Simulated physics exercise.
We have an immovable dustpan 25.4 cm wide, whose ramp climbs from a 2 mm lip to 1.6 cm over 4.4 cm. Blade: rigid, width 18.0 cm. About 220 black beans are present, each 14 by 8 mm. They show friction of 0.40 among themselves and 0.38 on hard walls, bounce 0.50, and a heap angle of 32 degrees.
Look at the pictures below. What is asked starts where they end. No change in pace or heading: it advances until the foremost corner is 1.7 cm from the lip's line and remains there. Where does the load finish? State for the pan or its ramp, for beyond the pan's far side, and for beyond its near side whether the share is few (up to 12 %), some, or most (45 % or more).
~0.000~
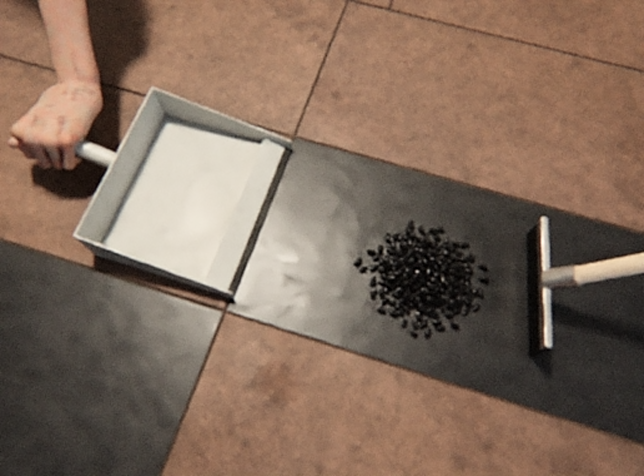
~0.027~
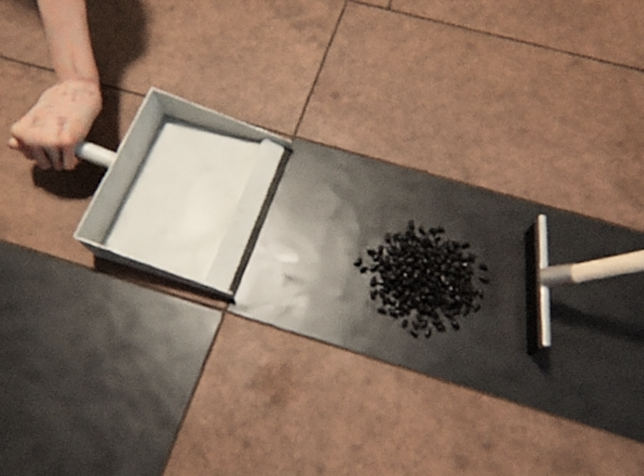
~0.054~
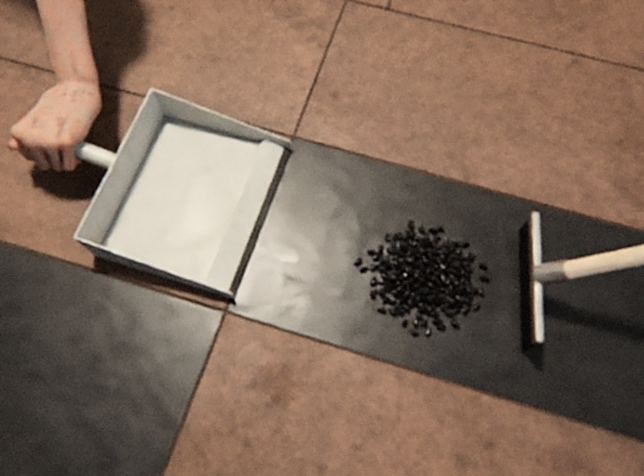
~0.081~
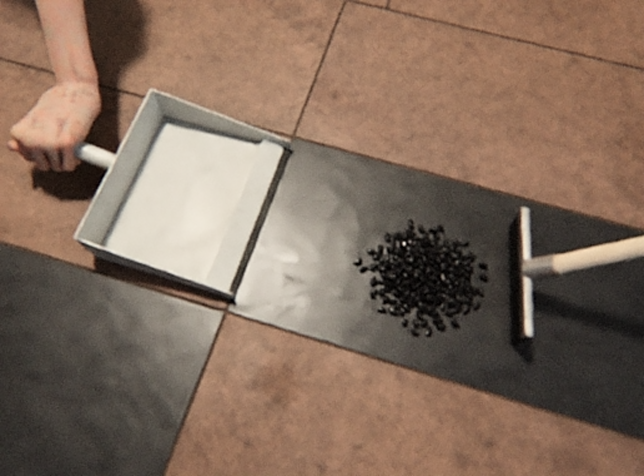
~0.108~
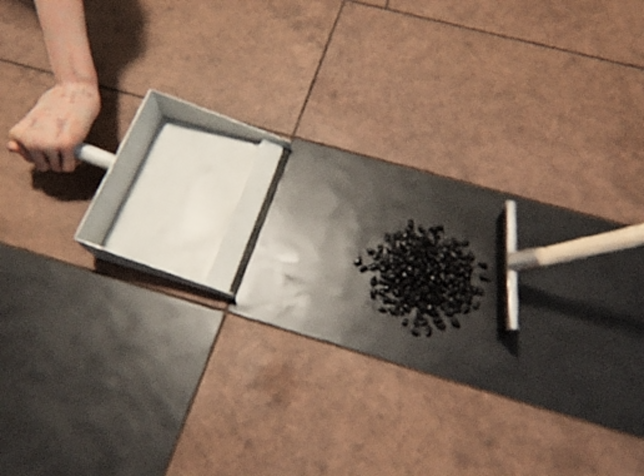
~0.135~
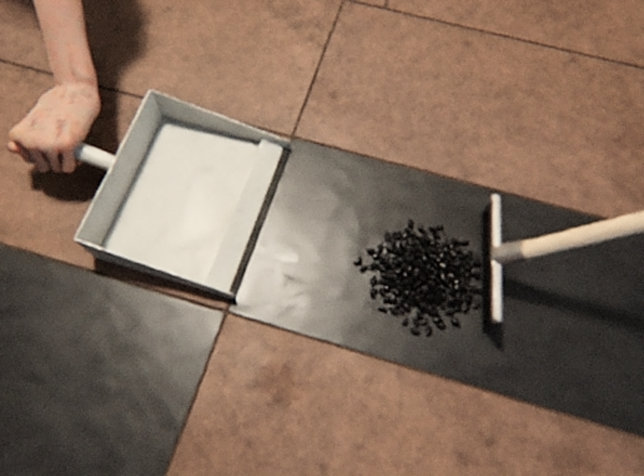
Pan: Some, far side: Few, near side: Few.
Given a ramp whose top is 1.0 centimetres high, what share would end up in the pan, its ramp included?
That change would give about 20 per cent.
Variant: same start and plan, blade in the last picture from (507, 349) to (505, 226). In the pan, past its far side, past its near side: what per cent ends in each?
Split: Pan = 5, far = 0, near = 40.
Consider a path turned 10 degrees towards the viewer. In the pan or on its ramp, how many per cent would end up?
In that case some 30 per cent.
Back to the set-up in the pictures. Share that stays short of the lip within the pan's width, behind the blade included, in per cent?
It comes to some 75 percent.
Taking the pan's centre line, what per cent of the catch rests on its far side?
About 80 per cent.
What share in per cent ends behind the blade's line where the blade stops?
I'd say close to 35 per cent.
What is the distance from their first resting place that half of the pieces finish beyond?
Roughly 22 centimetres.
Then, at 0.33 s, middle of the blade 18 cm from the lip; 0 % over the lip, far side 0 %, near side 0 %.
After 0.46 s, middle of the blade 7 cm from the lip; 0 % over the lip, far side 0 %, near side 5 %.
After 0.71 s, middle of the blade 3 cm from the lip; 20 % over the lip, far side 0 %, near side 5 %.
At rest (1.7 s), pan 20 %, far side 0 %, near side 5 %, in front of the lip or behind the blade 75 %.
